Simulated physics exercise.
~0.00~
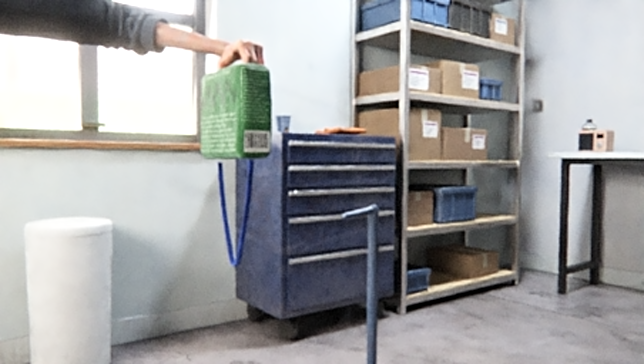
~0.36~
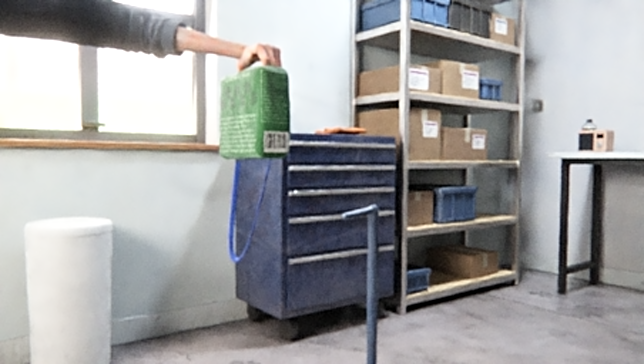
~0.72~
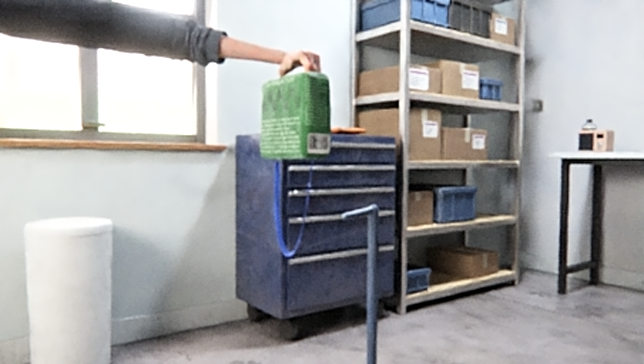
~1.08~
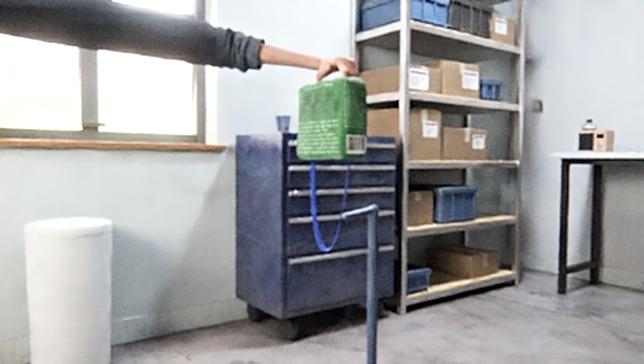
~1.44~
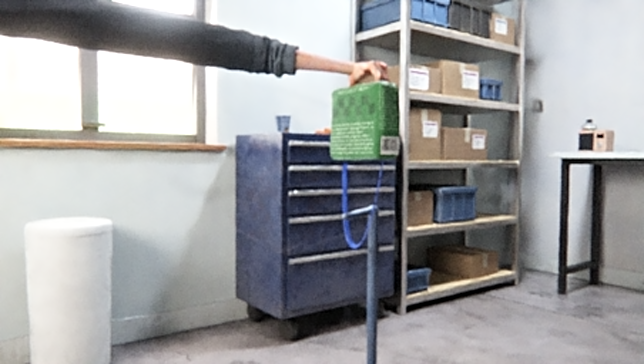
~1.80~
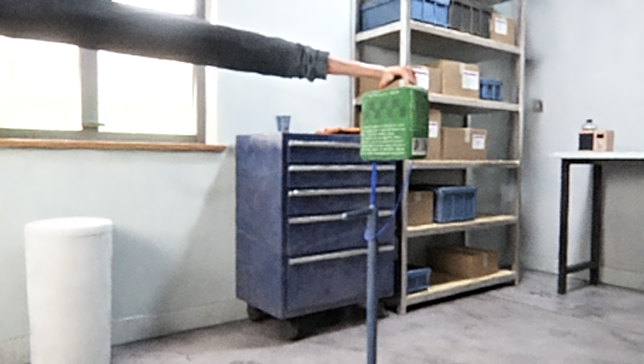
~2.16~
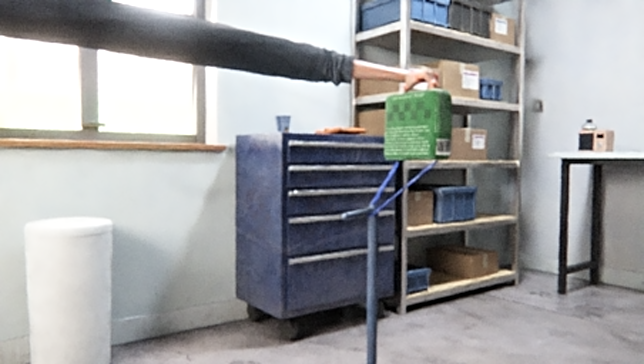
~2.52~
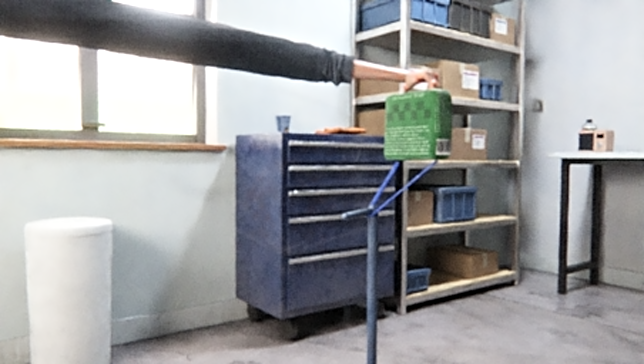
A green bag with a blue loop hanging beneath it was carried to the right by an outstretched arm, past a blue tool cabinet and over a hooked post, until the loop caught on the post and pulled tight, and the hand stopped.
